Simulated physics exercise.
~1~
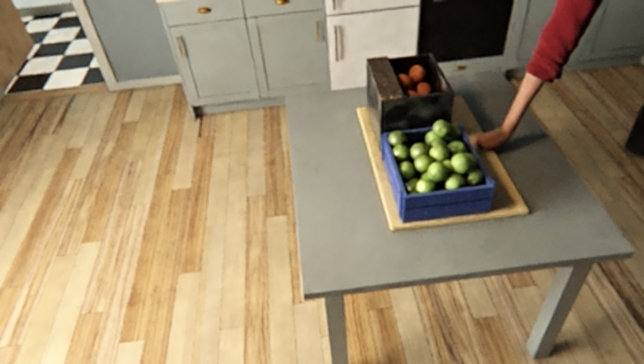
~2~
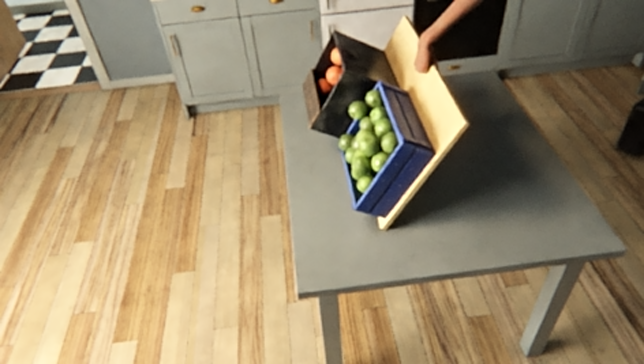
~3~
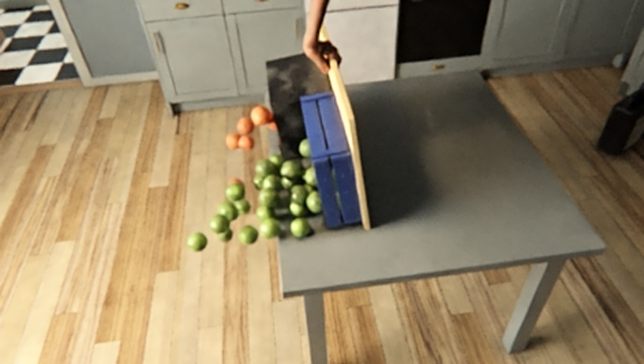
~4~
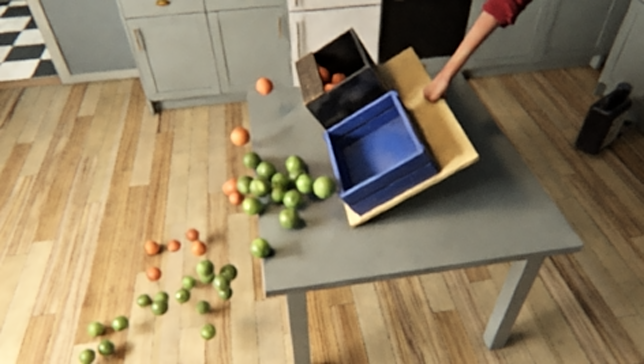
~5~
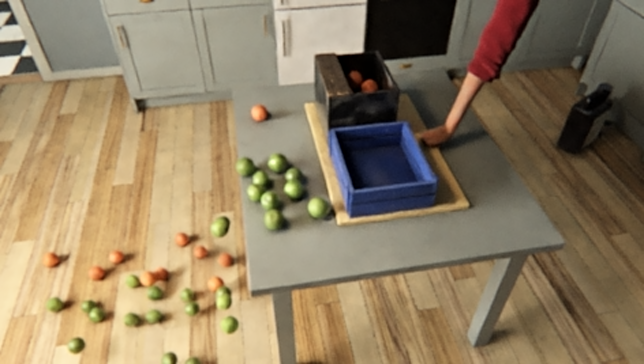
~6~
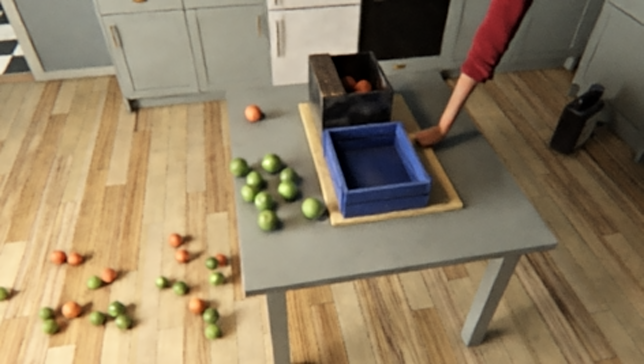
The clip shows a hand tipping a board holding a blue tub of green apples and a black tub of oranges steeply leftward, spilling fruit across the table and floor, then lowering it flat, leaving the blue tub empty and some oranges still in the black one.
